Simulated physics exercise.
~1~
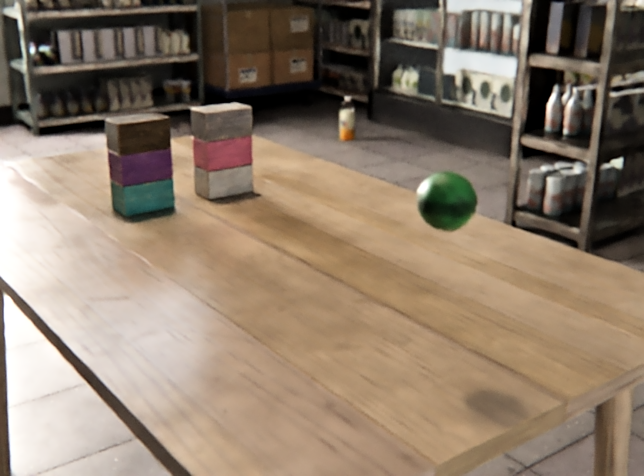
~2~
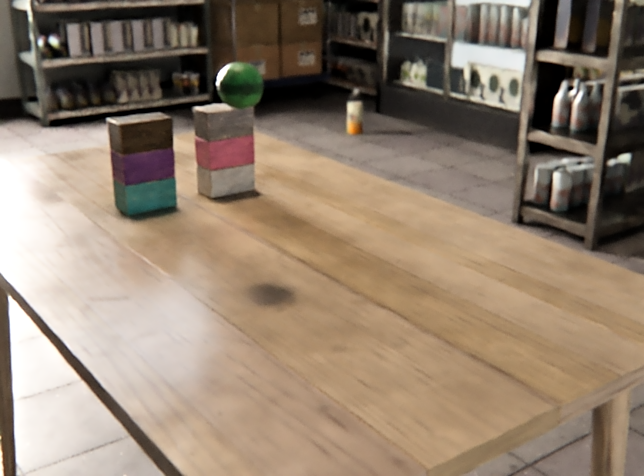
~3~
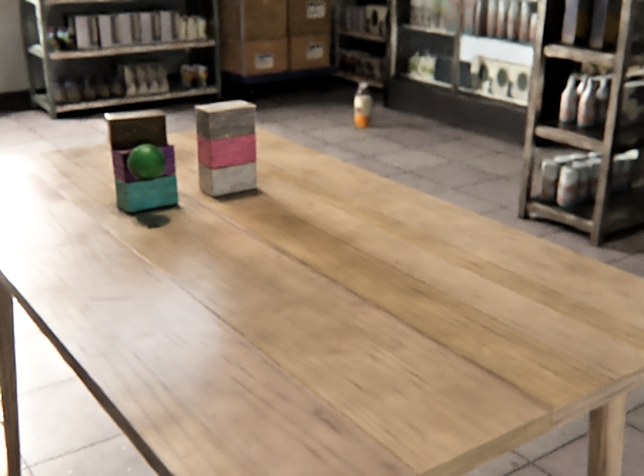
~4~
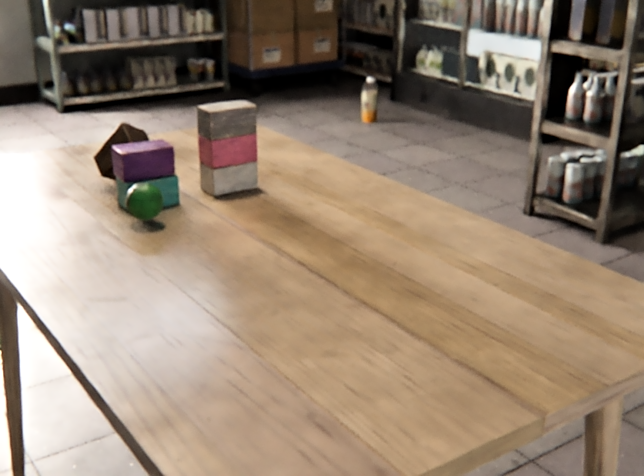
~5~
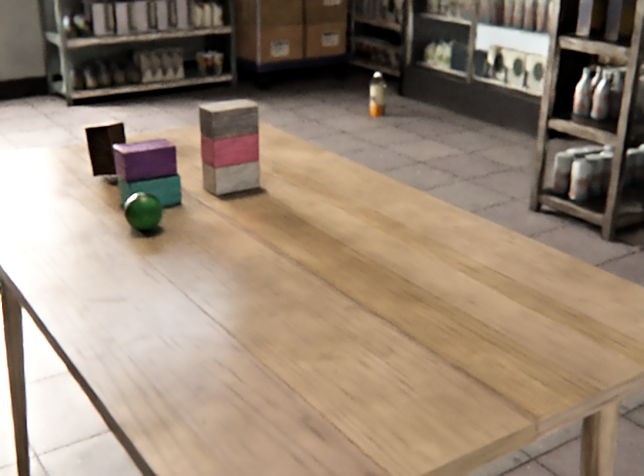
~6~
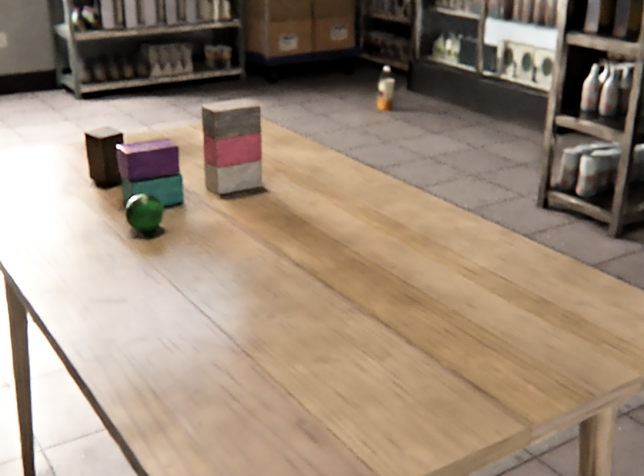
A green ball flies left into stacked blocks, knocking the black block onto the table behind.
